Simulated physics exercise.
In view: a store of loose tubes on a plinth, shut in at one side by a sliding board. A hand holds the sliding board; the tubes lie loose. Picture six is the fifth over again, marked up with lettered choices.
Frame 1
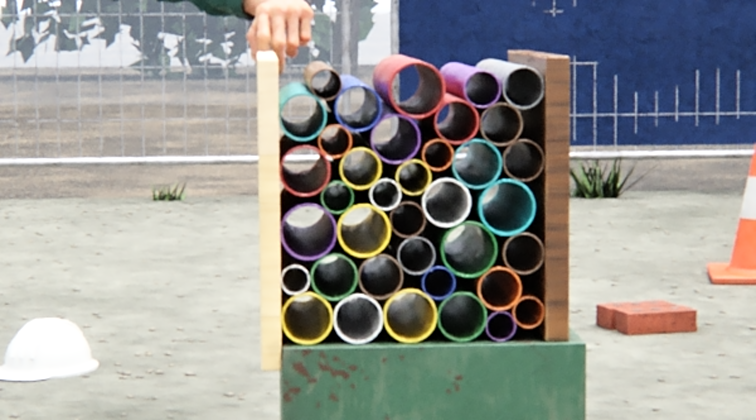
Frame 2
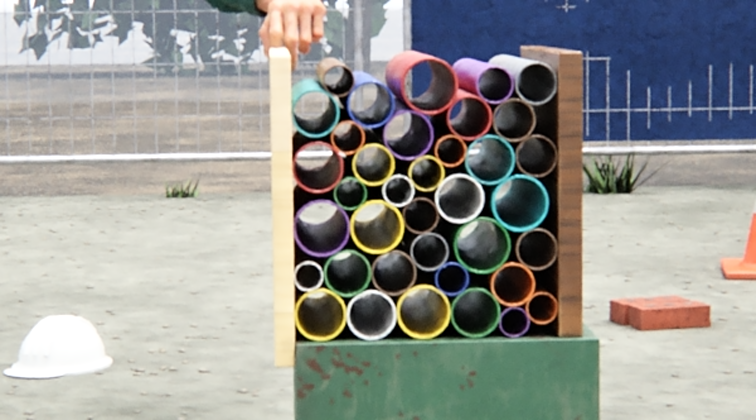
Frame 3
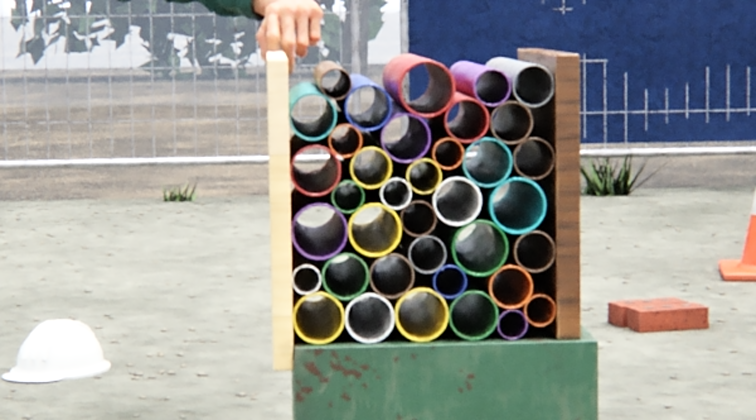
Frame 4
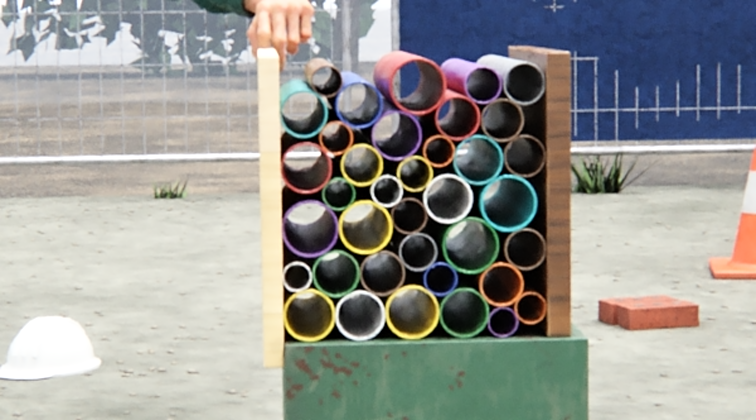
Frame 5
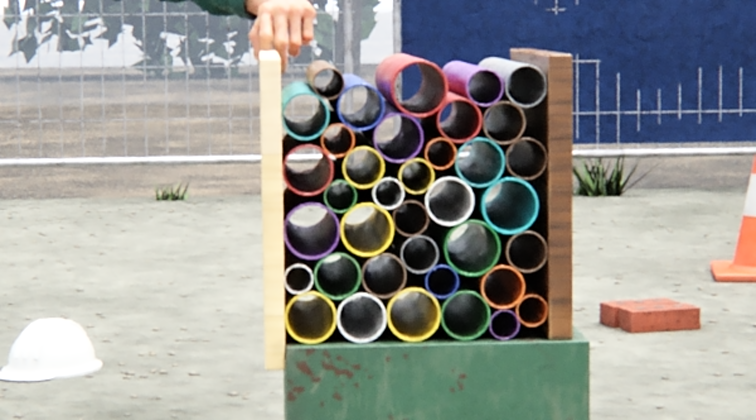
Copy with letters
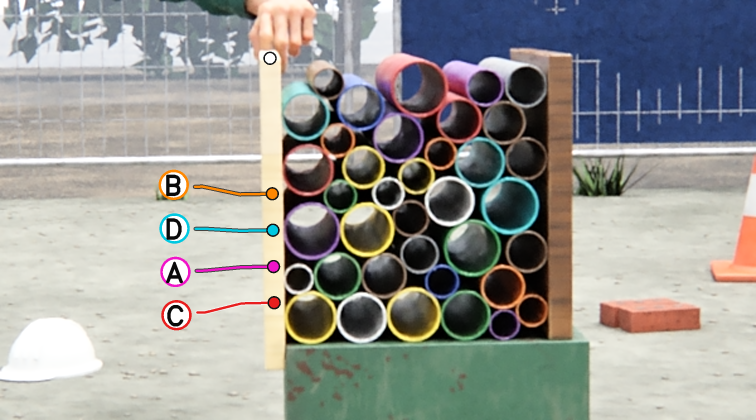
The clip opens on a hand gripping the top of a pale board at the left of a stack of loose, colourful tubes on a green plinth. The whole view shifts slightly right, then drifts back left, while the hand, board and tubes show no clear movement of their own.
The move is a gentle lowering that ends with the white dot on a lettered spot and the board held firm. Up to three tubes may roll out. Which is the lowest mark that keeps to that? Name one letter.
The answer is mark B.
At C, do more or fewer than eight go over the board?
It loses more than eight.
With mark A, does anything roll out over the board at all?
At A: Yes.
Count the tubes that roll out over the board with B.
The count is two.
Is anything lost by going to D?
Yes.
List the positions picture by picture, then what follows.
A yellow tube (364, 230); a white tube (385, 195); a turquoise tube (477, 164), in the first picture.
A turquoise tube (490, 160); a brown tube (514, 120), in the second picture.
A turquoise tube (313, 117); side board (279, 197), in the third picture.
A yellow tube (309, 315), in the fourth picture.
A white tube (298, 279); a yellow tube (367, 229); a white tube (388, 194), in the fifth picture.
On the marked copy, A at (273, 266); B at (272, 194); C at (274, 303); D at (273, 230); the white dot at (270, 58).
Following B. Soon after the start, top of the board (281, 122).
Later, top of the board (283, 192).
In the end, top of the board (283, 193), two out over the board.
As for the rest, A more than three out over the board; C more than three out over the board; D more than three out over the board.
